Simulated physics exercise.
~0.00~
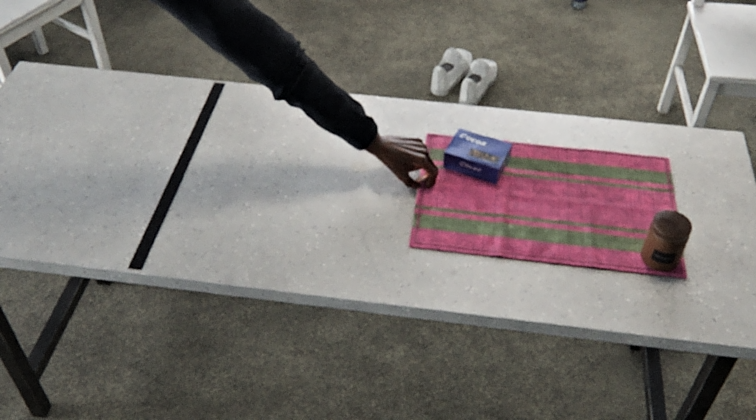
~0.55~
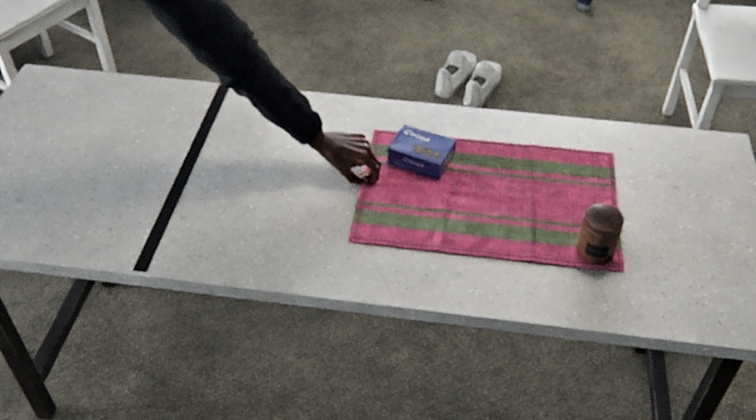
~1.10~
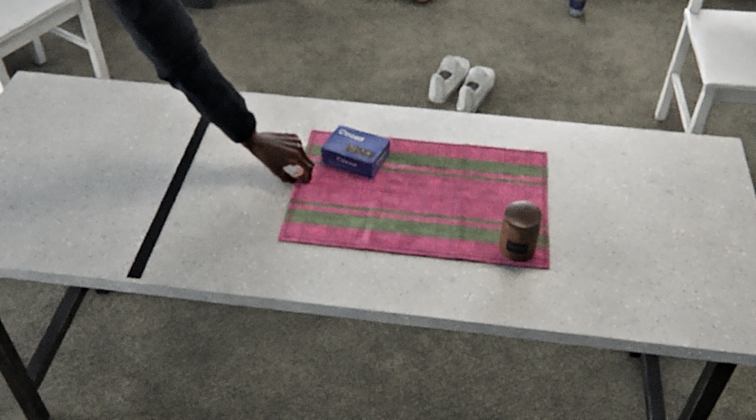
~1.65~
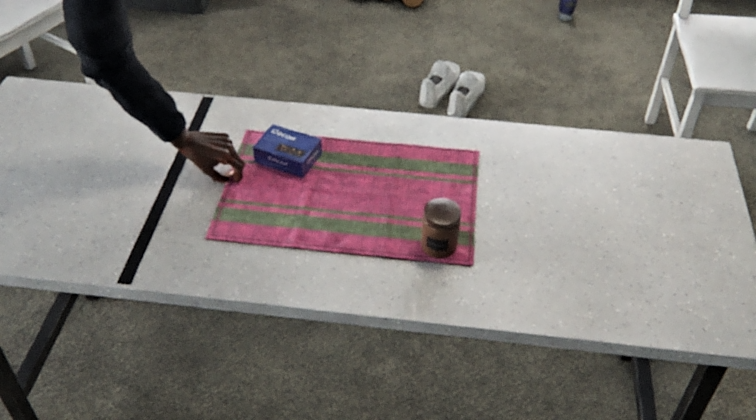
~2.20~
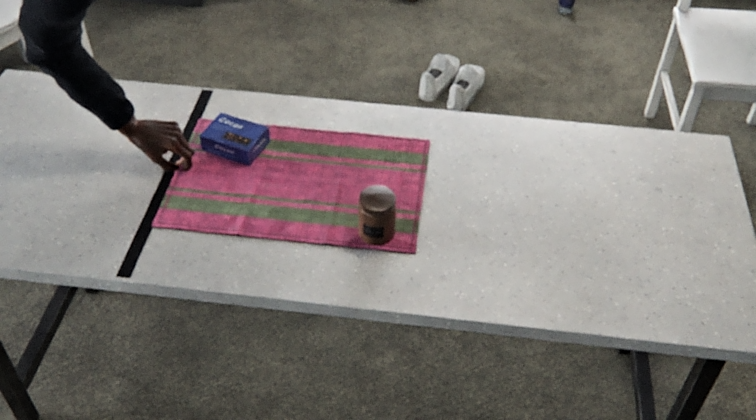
A pink tea towel with green stripes slides left across a pale grey desk, pulled by a dark-sleeved arm whose hand grips its left edge. Seen from above through a slightly swaying camera, the cloth carries a blue packet near its upper left corner and an upright brown jar near its lower right. White chairs and a pair of white shoes stand on the carpet beyond. The hand draws the towel steadily toward a black strip of tape, and both objects travel with it. Finally the hem reaches the tape, with the packet and the upright jar still on the cloth.
